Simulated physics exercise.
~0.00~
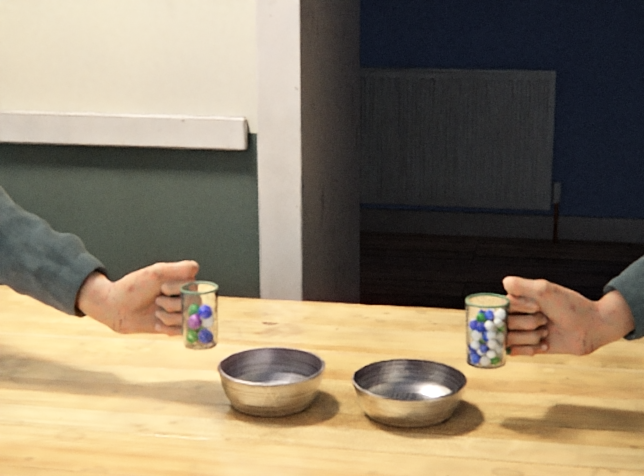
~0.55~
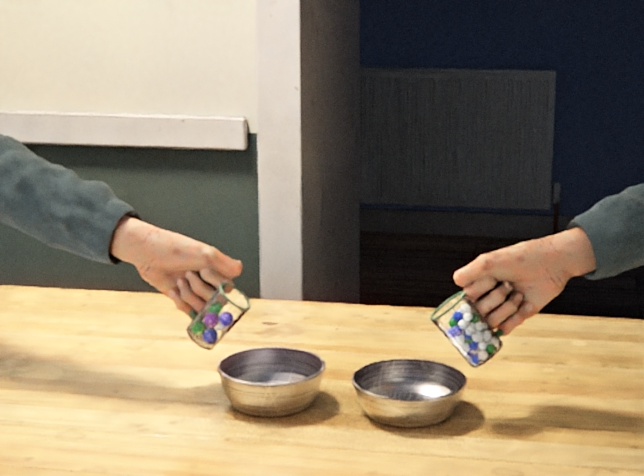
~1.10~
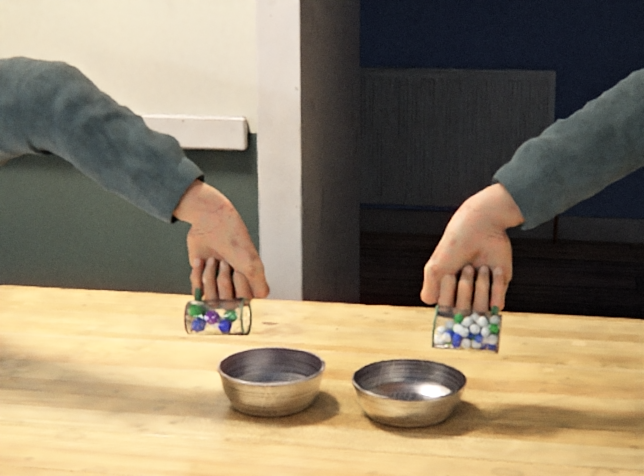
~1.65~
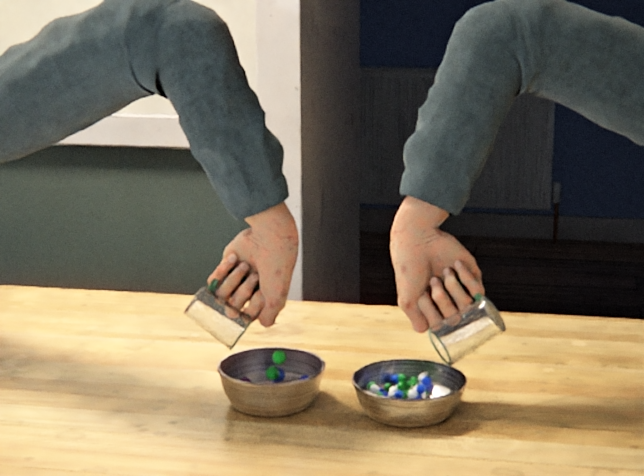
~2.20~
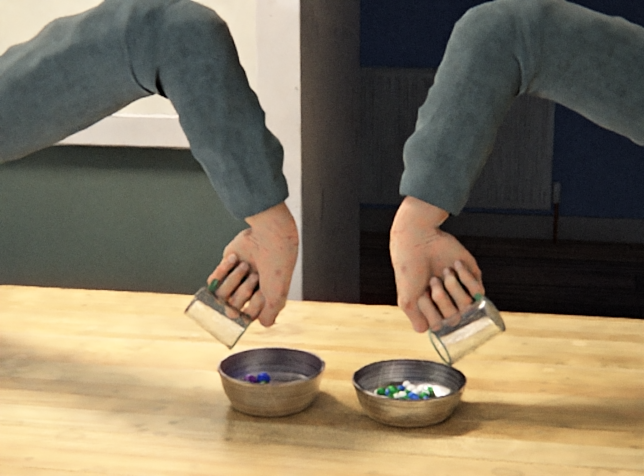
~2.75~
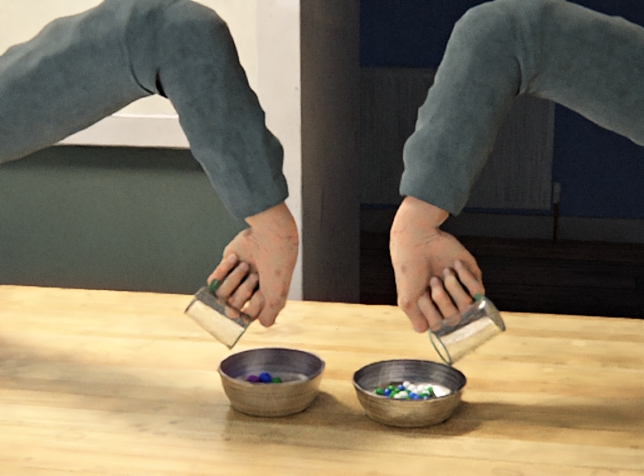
At a wooden table, two hands tipping clear cups of colourful beads over metal bowls, every bead landing and settling inside.
